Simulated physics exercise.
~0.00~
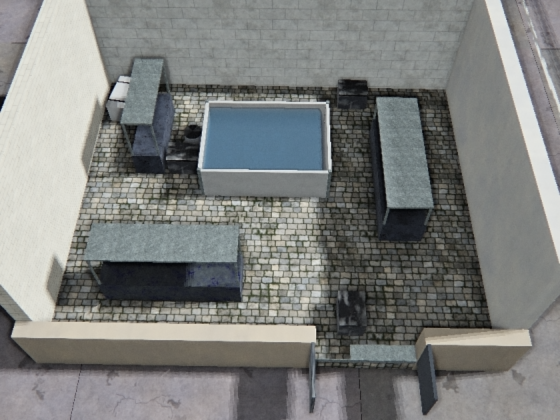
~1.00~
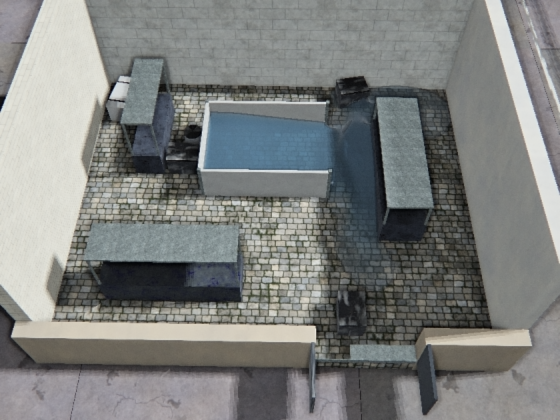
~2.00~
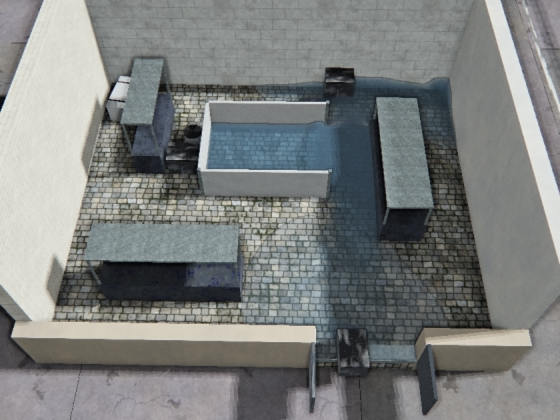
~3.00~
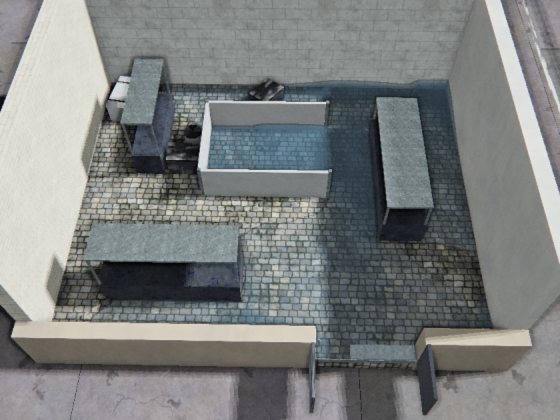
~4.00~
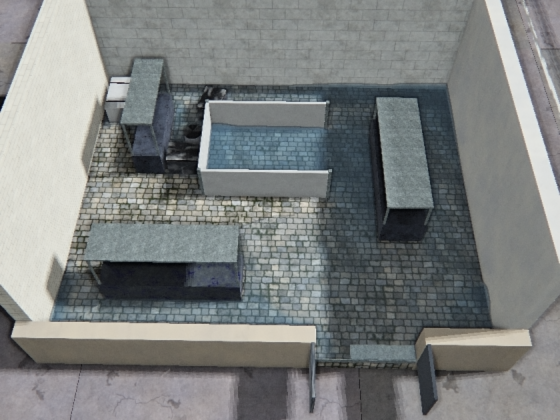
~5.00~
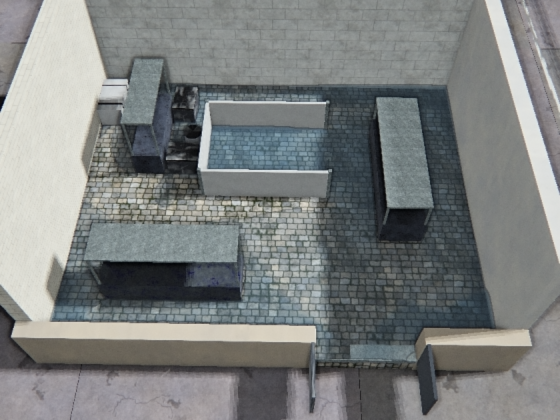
The clip opens on a walled, cobbled yard with a full white tank near the back, roofed stalls around it, and a few dark, box-like objects on the floor. The tank's right side gives way, and water pours out toward the right-hand stall. As it spreads toward the back wall and front opening, the dark object near the front slides into the gap and disappears from view. Another drifts left behind the tank, finally reaching the dark clutter by the left stall. The stalls stay upright as the water thins, leaving much of the paving dark and wet.
